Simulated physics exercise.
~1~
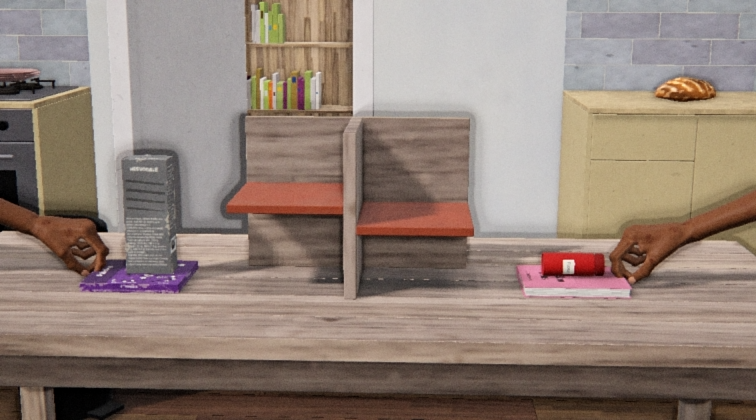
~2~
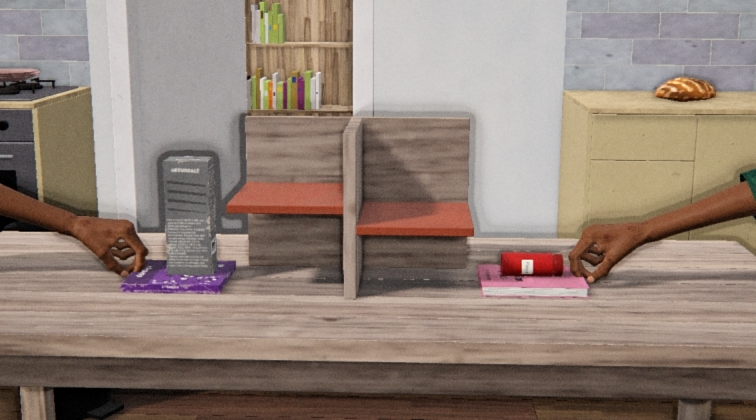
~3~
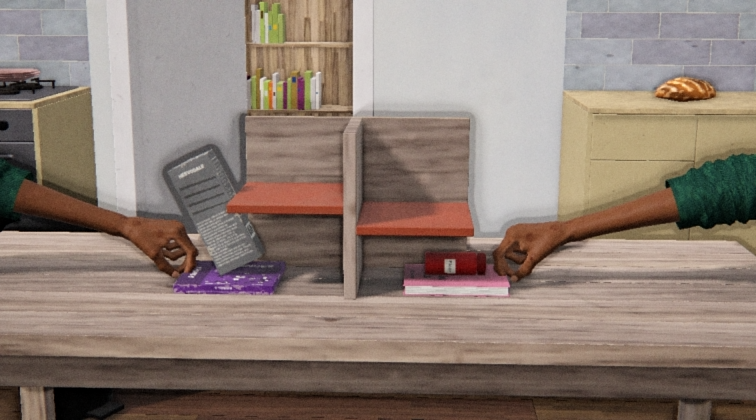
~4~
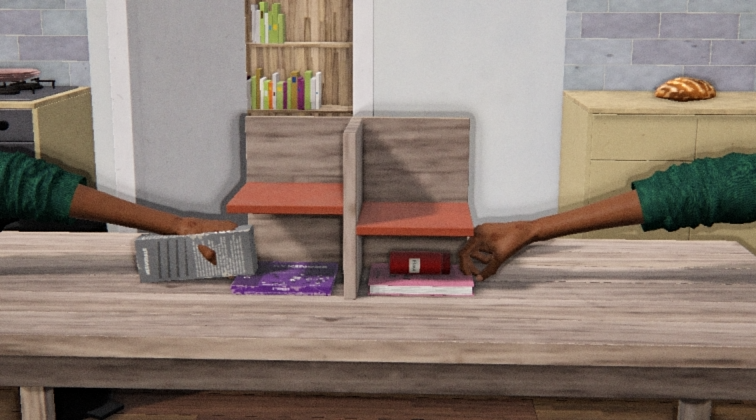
Two hands pushing loaded trays inward beneath a rack's red shelves, the grey carton tipping backward while the red shaker passes below.
